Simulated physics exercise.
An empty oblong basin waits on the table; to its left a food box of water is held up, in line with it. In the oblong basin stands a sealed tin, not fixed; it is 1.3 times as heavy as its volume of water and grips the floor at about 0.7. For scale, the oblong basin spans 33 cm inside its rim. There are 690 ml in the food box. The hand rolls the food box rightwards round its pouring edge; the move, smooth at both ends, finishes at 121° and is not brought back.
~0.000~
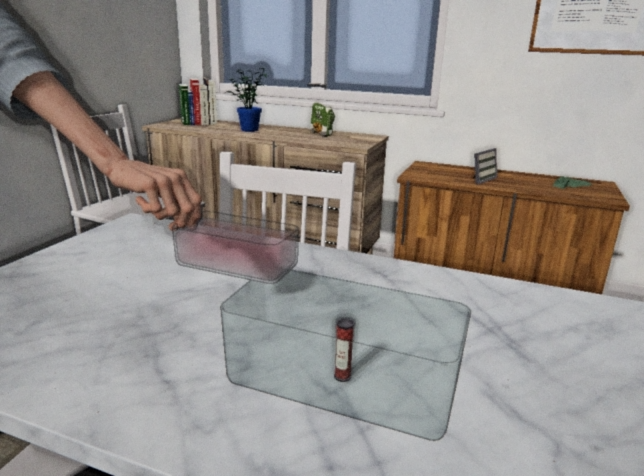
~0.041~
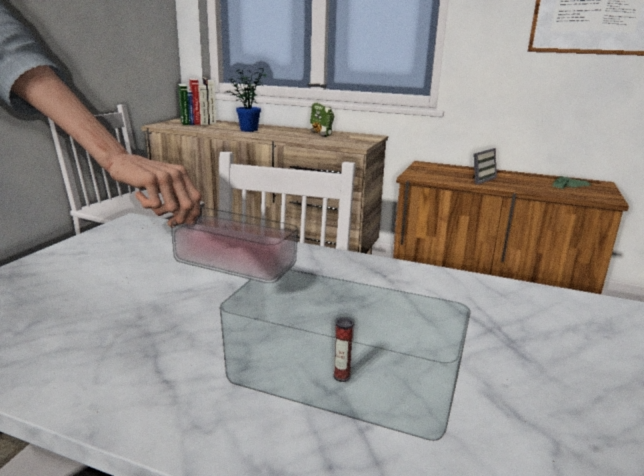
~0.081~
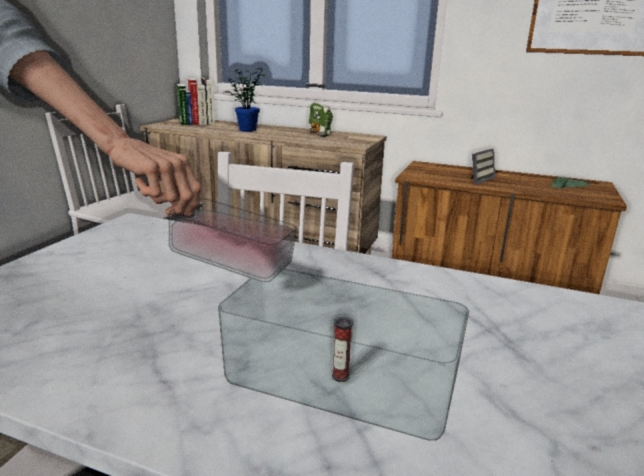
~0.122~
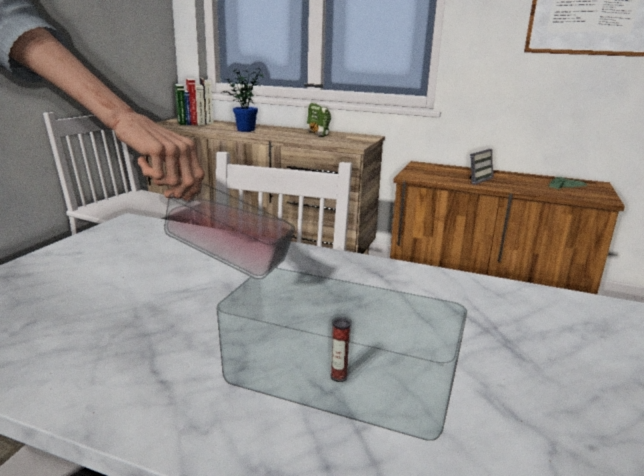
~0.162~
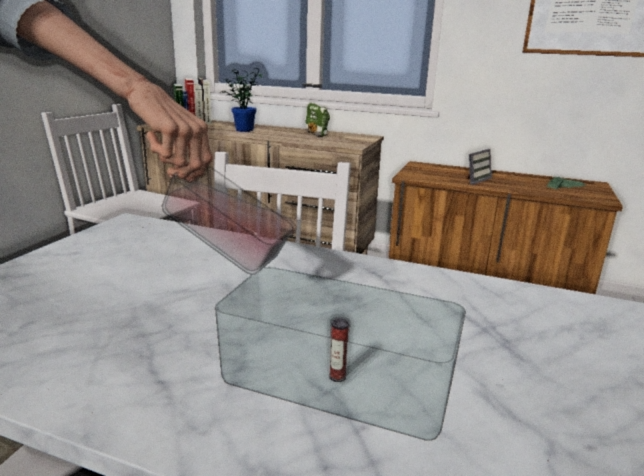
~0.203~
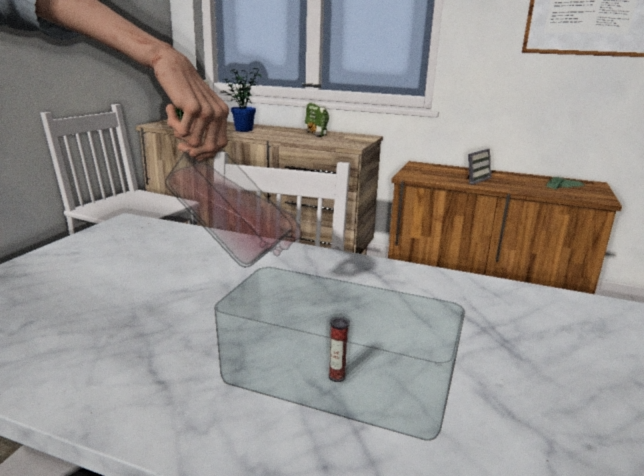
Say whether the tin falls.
It stays up.
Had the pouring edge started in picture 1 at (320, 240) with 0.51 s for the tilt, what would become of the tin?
Then it remains upright.
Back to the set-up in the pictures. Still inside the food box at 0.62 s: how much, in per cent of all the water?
Near 0 in a hundred.
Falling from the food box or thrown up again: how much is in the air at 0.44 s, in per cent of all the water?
About 62 per cent.
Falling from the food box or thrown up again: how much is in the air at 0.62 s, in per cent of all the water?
Near 6 in a hundred.
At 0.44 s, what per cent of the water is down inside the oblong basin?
Some 26 per cent.
By 0.44 s the tilt is 116° and 13 per cent is still to pour; the tin stands where it began.
By 0.62 s the tilt is 121° and 0 per cent is still to pour; the tin stands where it began.
By 0.81 s the tilt is 121° and 0 per cent is still to pour; the tin stands where it began.
By 1.01 s the tilt is 121° and 0 per cent is still to pour; the tin stands where it began.
At rest the tin stands where it began.
